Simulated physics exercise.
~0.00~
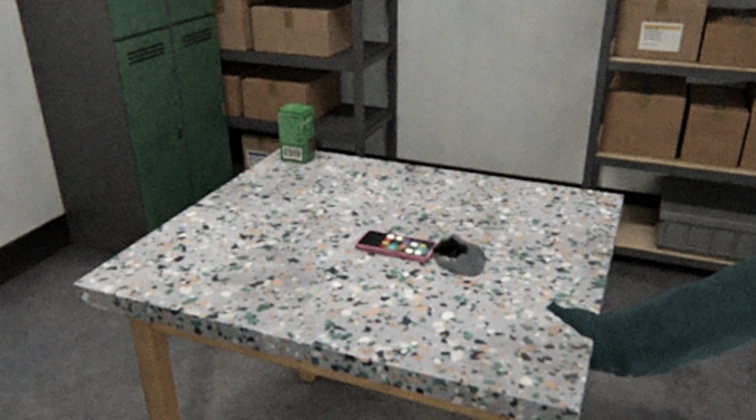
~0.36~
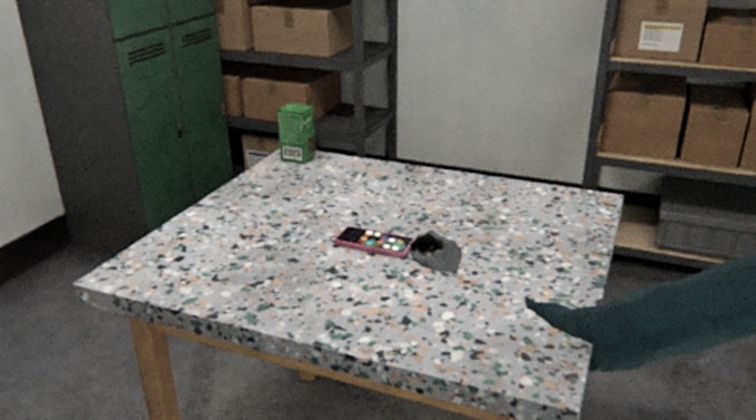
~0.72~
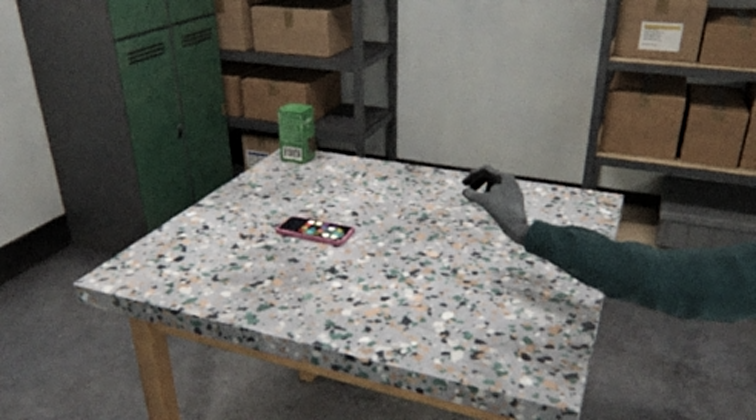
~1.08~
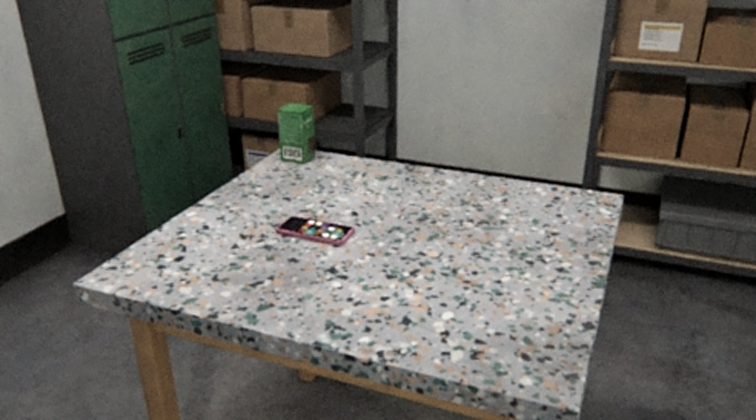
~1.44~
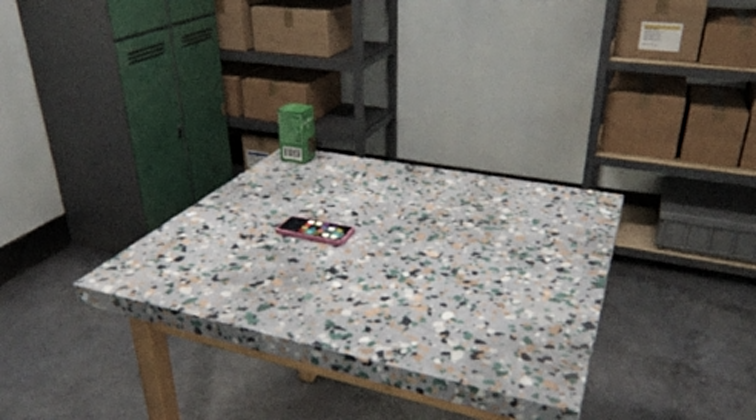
At the start, a pink phone lies face up near the middle of a speckled table, with a gray-gloved hand at its right side and a green carton standing at the far edge. The hand pushes the phone to the left across the tabletop. It then lets go and draws back toward the right, leaving the phone a little farther left. The hand and its dark green sleeve leave the view. The phone stays at rest on the table, well away from the edges, and the carton still stands where it was.
